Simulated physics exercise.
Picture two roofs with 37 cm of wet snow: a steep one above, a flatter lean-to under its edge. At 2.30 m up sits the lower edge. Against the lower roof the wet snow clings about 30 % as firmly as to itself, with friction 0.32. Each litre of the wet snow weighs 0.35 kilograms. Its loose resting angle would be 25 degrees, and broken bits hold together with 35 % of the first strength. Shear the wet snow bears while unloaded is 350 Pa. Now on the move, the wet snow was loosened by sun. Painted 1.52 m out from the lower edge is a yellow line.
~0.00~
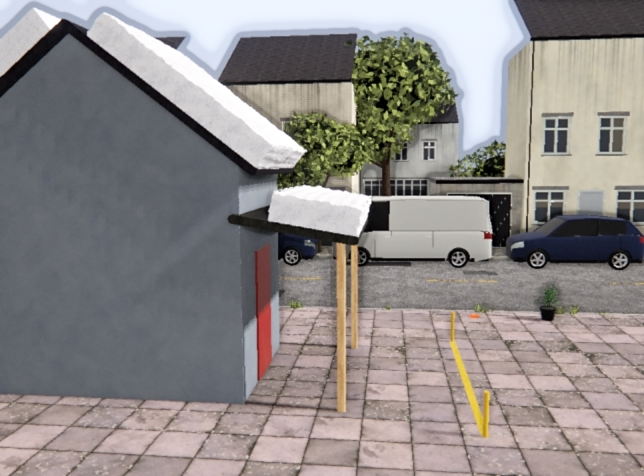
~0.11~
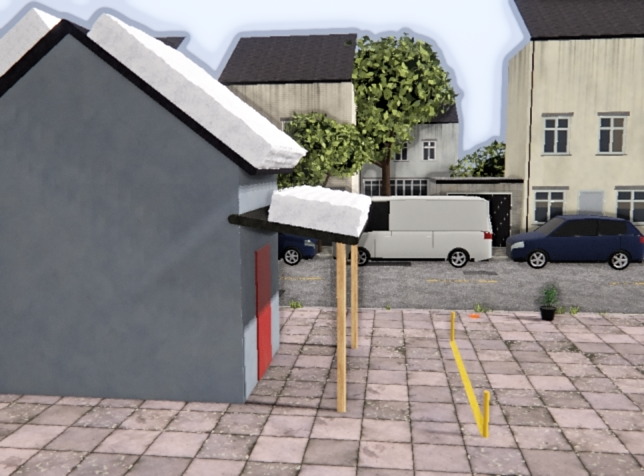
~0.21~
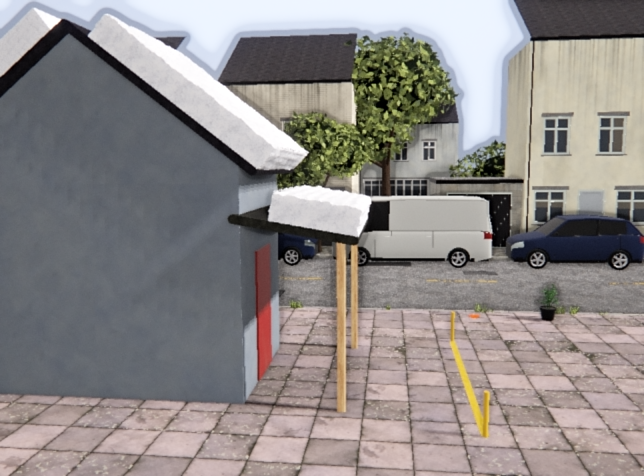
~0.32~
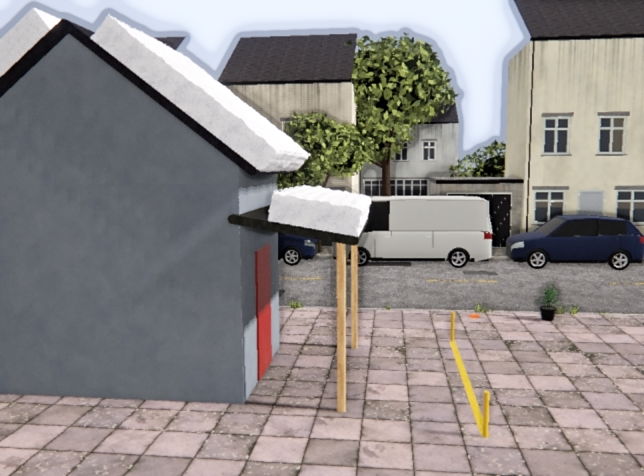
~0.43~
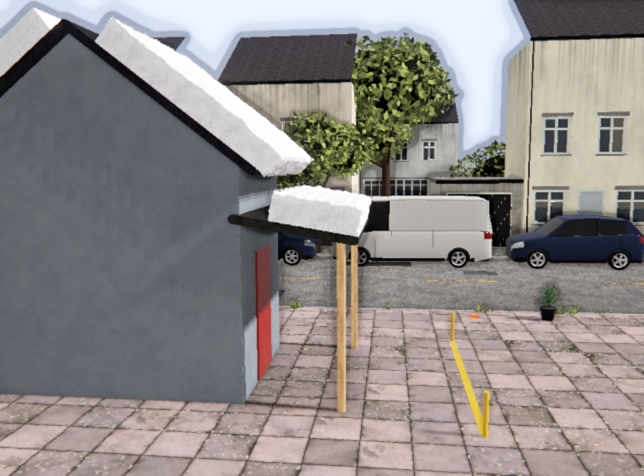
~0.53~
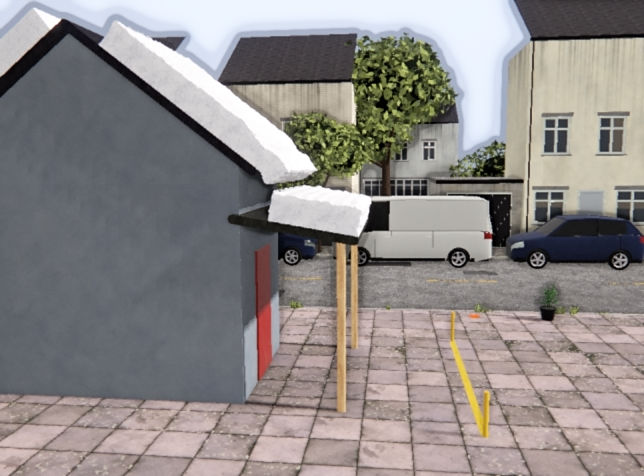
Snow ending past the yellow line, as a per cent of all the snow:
Roughly 27 %.
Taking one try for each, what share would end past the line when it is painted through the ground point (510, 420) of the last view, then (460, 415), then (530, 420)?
In that order: 18 %, 35 %, 12 %.
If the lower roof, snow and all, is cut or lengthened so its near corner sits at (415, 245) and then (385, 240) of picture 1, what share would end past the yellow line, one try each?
First about 16 per cent, second about 20 per cent.
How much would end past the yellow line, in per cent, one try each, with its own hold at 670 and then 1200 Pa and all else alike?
Expect about 5 in a hundred, then about 0 in a hundred.
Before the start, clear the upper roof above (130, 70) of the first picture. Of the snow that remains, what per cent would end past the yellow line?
I'd say close to 12 percent.
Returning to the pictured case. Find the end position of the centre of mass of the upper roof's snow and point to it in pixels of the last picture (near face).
The middle sits at about (416, 343).
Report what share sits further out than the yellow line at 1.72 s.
Near 0 %.
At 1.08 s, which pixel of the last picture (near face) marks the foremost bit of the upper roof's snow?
Look roughly at (305, 187).
After 1.08 s, none is below the lower edge and 0 % is past the line.
After 1.72 s, 6 % is below the lower edge and 0 % is past the line.
After 2.36 s, 35 % is below the lower edge and 2 % is past the line.
After 3.00 s, 63 % is below the lower edge and 21 % is past the line.
After 4.70 s, at the end, 70 % is below the lower edge and 27 % is past the line.
